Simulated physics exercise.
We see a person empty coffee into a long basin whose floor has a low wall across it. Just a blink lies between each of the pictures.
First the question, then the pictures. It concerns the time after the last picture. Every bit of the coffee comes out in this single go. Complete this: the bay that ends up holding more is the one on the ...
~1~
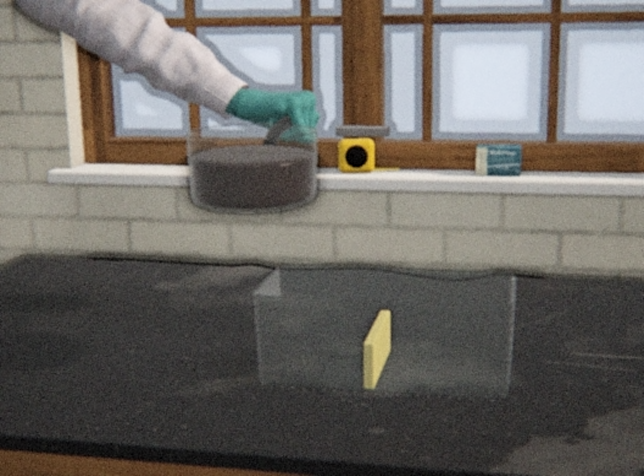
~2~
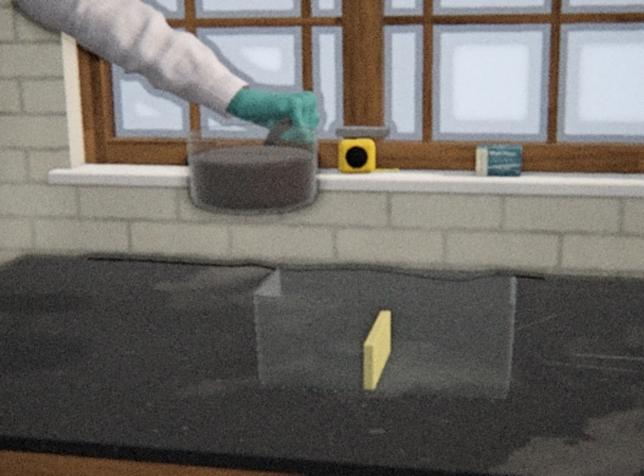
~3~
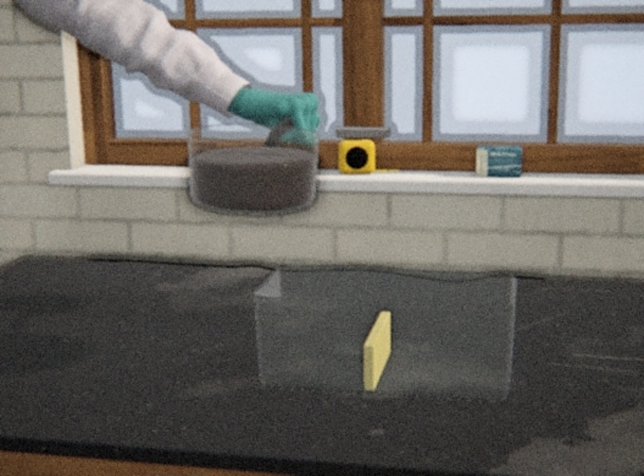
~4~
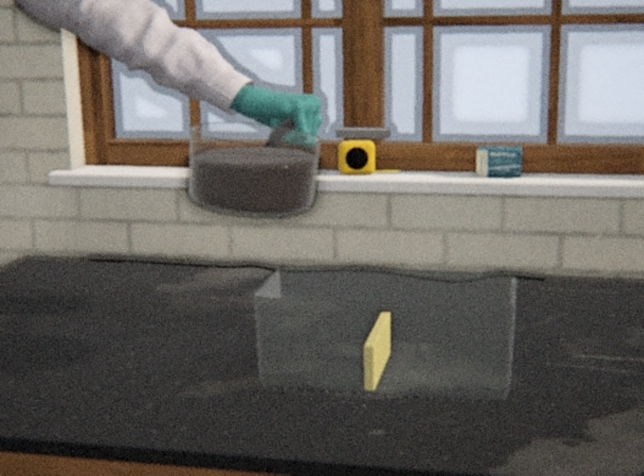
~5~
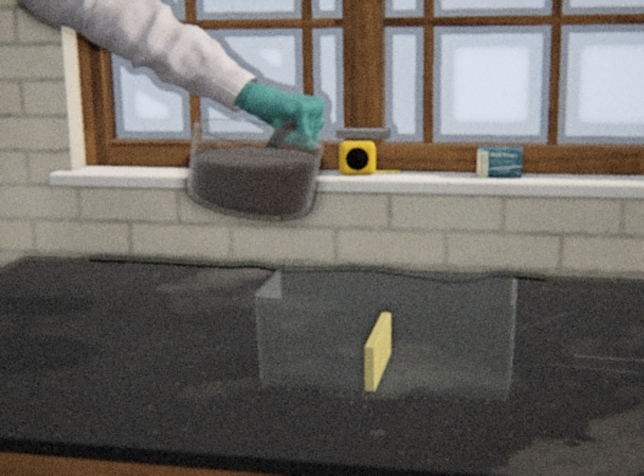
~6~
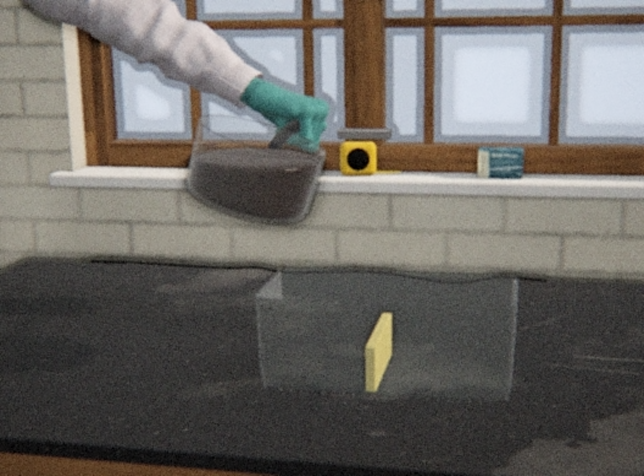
... left.
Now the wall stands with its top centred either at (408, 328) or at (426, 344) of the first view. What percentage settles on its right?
In turn 5 and 20 in a hundred.
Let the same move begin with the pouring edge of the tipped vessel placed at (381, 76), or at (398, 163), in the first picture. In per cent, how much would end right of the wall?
90 and 90 in a hundred.
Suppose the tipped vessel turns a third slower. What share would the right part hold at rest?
It comes to 35 per cent or so.
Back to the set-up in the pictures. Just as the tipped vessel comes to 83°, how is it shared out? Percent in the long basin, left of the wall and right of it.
10 % left, 5 % right.
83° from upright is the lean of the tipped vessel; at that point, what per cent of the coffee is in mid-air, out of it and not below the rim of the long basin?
Share out of both vessels: Approx. 40 %.
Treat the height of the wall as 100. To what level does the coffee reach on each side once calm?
On the left 70 %, on the right 20 %.
A moment on, the tilt is 83° and 49 per cent is still to pour, 9 is left of the wall and 3 right of it.
Next, the tilt is 115° and 6 per cent is still to pour, 65 is left of the wall and 18 right of it.
Then the tilt is 116° and 0 per cent is still to pour, 73 is left of the wall and 20 right of it.
Later the tilt is 116° and 0 per cent is still to pour, 73 is left of the wall and 20 right of it.
In the end 73 per cent lies left of the wall, 20 right of it and 7 outside.
